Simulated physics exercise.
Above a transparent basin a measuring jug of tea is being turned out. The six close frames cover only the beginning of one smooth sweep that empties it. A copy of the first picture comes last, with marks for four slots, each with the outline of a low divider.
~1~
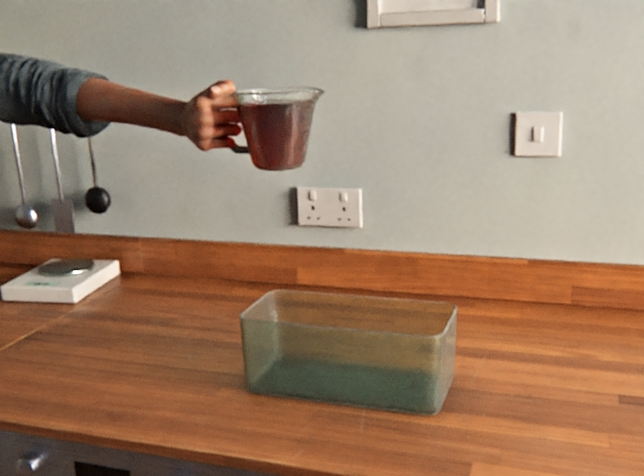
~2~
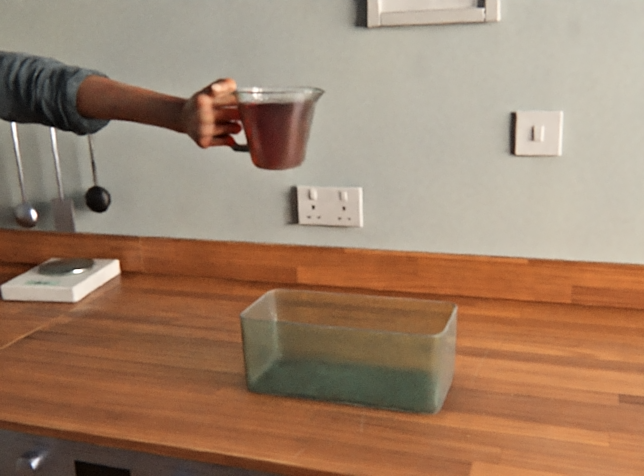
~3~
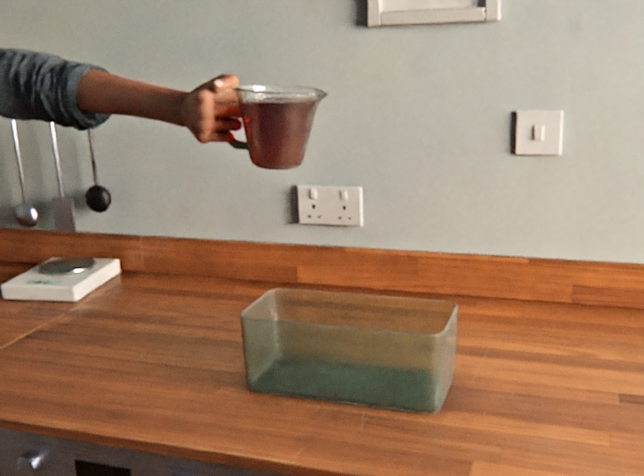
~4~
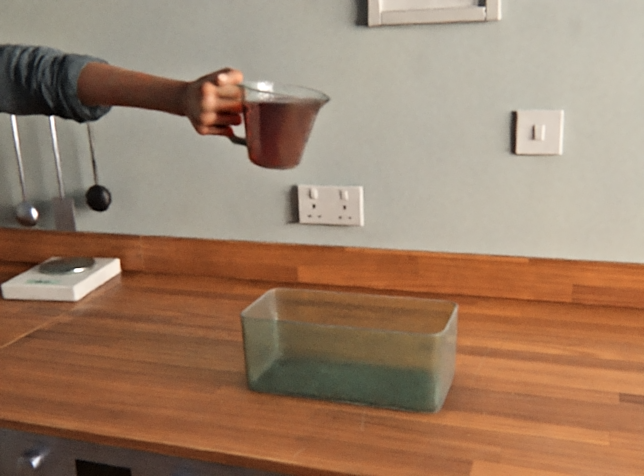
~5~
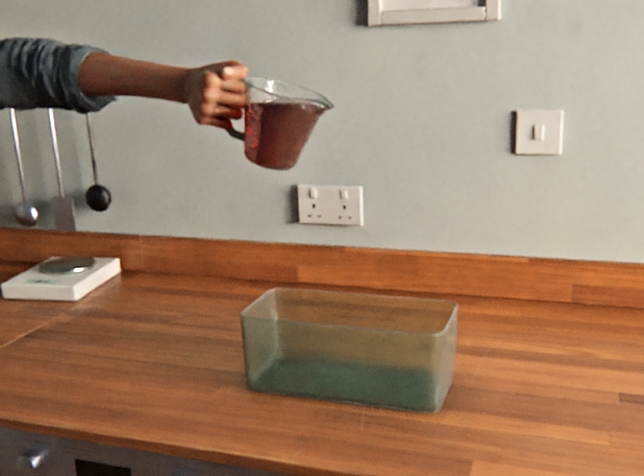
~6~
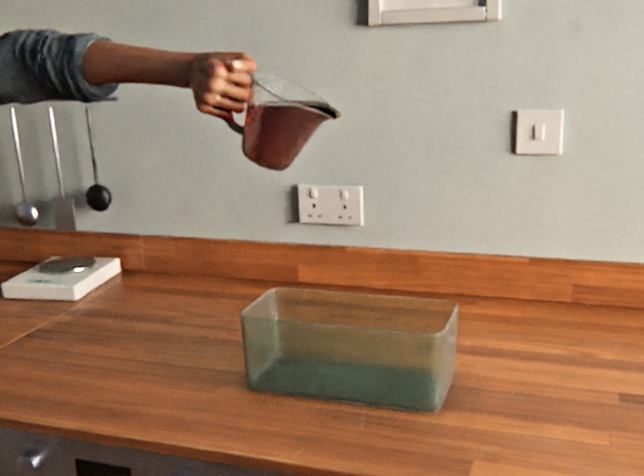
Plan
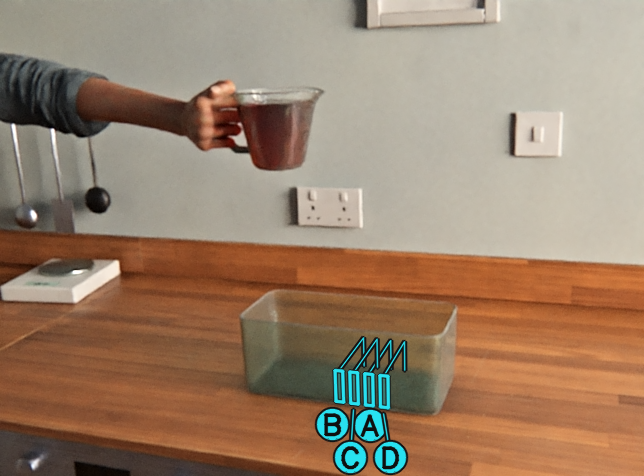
A glass jug of reddish-brown liquid, held by a hand reaching in from the left above a clear basin on a wooden counter, starts upright, then tilts gradually to the right until the liquid reaches its lip.
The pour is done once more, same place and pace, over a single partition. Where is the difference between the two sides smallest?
I would pick slot D.
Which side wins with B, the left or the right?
The right one.
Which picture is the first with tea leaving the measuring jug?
In picture 6.
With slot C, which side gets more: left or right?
More ends on the right.
In cyan, A at (368, 411); B at (338, 407); C at (353, 409); D at (383, 413).
Choosing A, about 19 % ends left of the wall and 78 % right of it; 3 % is lost outside.
Choosing B, about 5 % ends left of the wall and 92 % right of it; 3 % is lost outside.
Choosing C, about 7 % ends left of the wall and 90 % right of it; 3 % is lost outside.
Choosing D, about 53 % ends left of the wall and 45 % right of it; 3 % is lost outside.
